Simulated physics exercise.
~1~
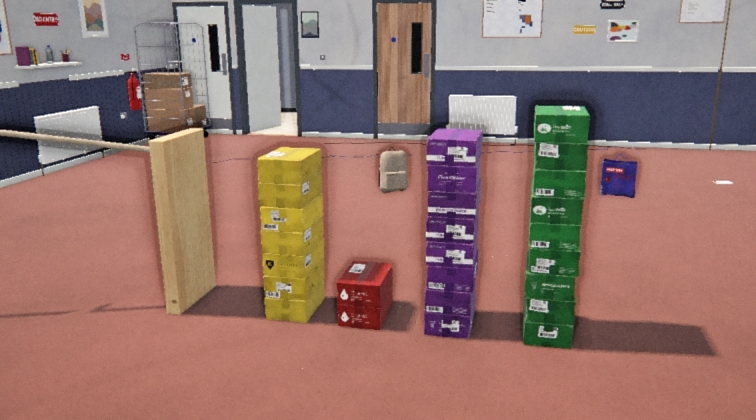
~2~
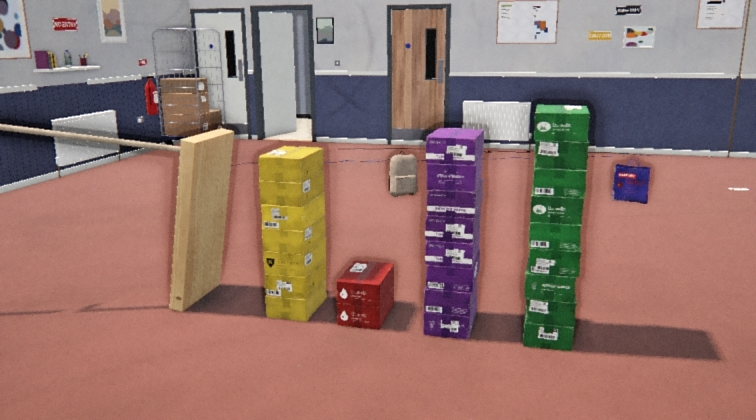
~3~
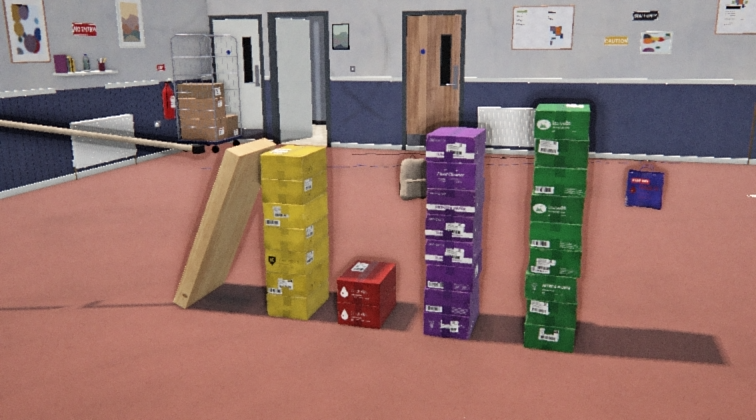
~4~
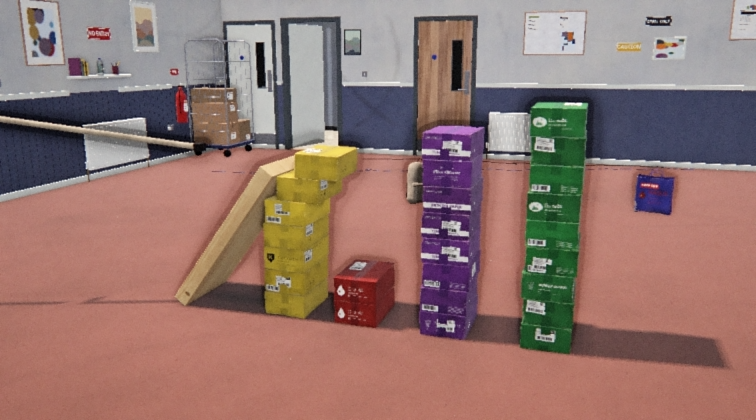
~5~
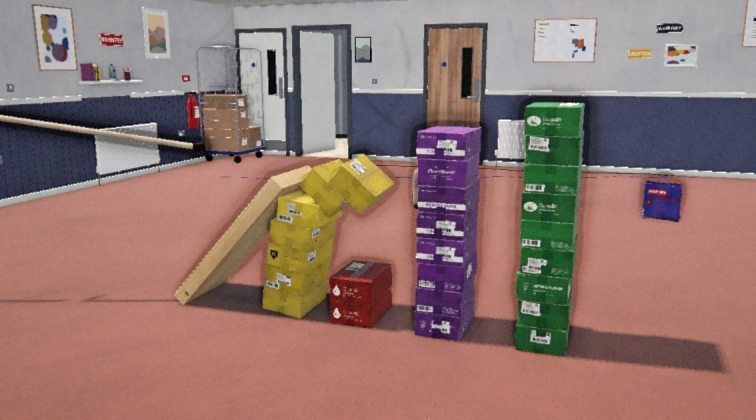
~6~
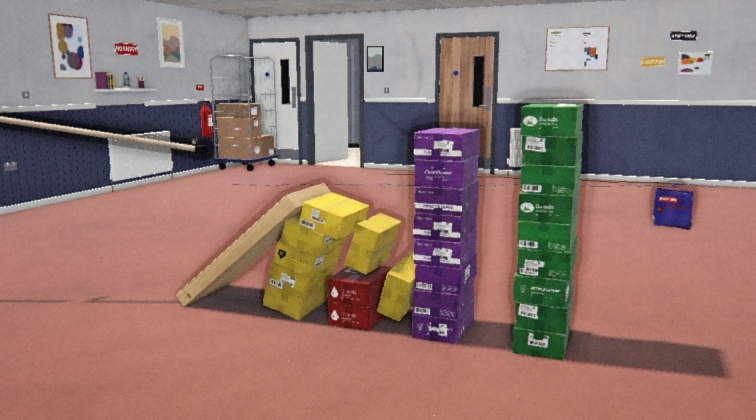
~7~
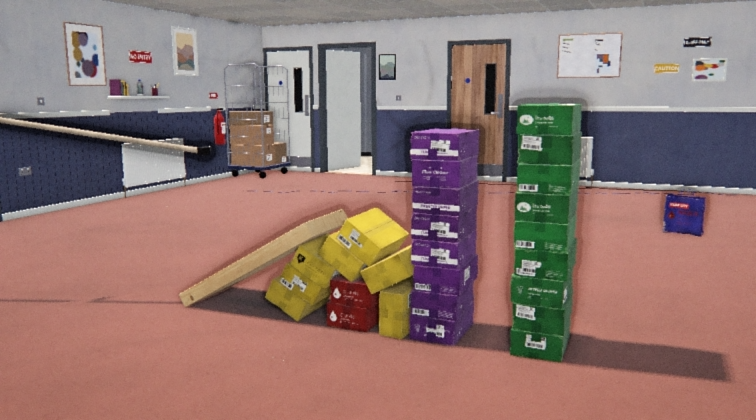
A wooden board tips right and topples the yellow stack, leaving purple and green standing.
